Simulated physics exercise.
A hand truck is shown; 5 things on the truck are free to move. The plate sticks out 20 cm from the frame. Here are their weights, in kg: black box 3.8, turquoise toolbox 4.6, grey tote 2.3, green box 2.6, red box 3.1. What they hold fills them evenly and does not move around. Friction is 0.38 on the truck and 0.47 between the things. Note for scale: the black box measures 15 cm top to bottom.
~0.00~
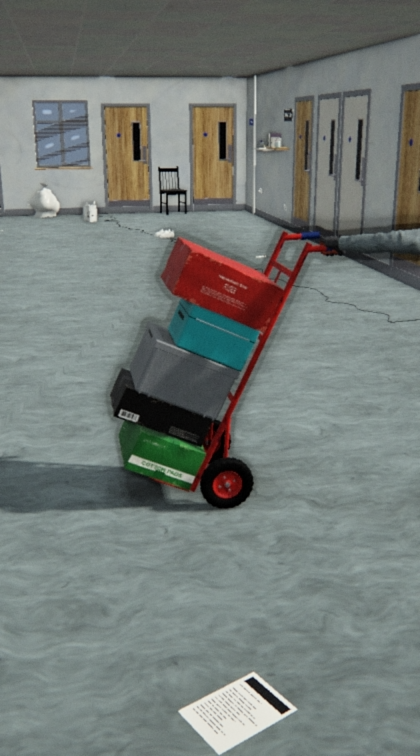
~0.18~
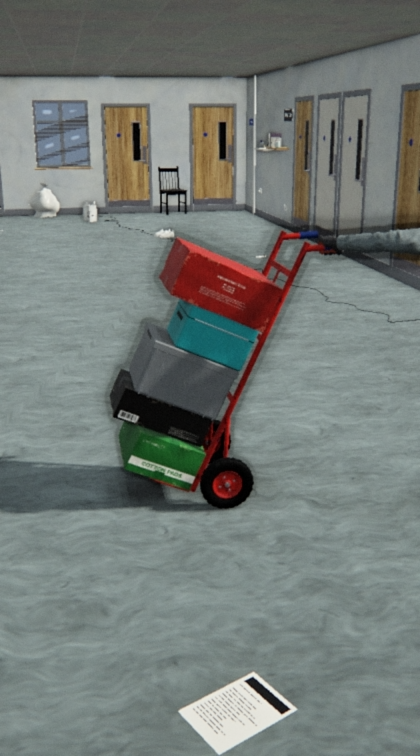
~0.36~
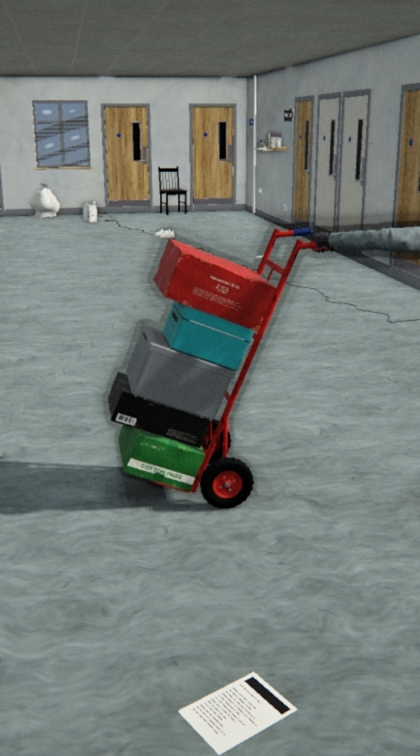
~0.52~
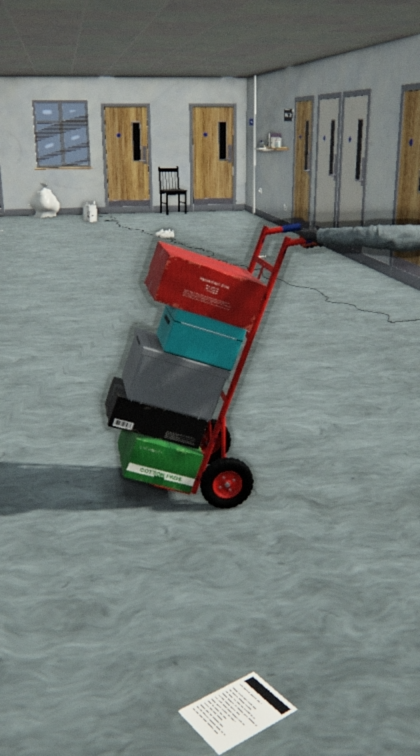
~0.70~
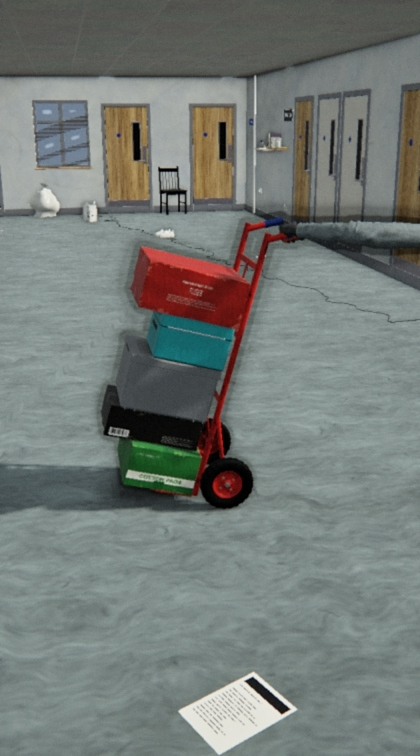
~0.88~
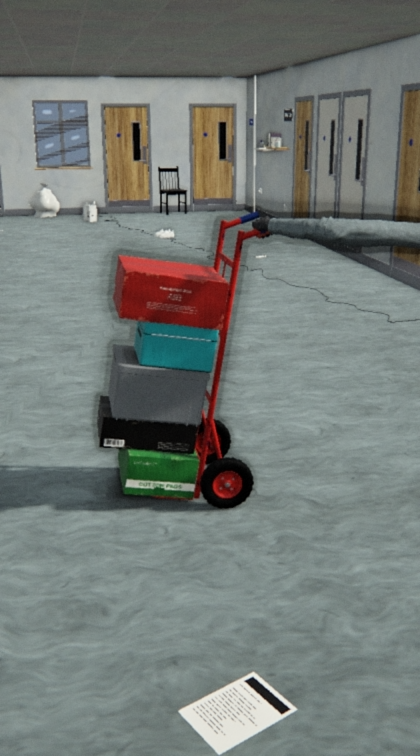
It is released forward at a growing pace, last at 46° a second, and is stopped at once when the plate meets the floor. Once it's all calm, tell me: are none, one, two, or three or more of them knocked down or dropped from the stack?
Three or more are.
After 1.68 s, truck upright; turquoise toolbox tipped 19° from how it sat near (101, 350); black box tipped 19° from how it sat near (120, 437); red box tipped 19° from how it sat.
After 2.18 s, truck upright; turquoise toolbox, grey tote and red box now dropped from the stack; black box tipped 57° from how it sat near (83, 453); green box tipped 57° from how it sat.
After 2.48 s, truck upright; black box on its side near (52, 455); green box on its side.
At rest (3.2 s), dropped from the stack, turquoise toolbox, grey tote and red box; tipped over on the truck, black box and green box. In the last view, black box near (32, 455).
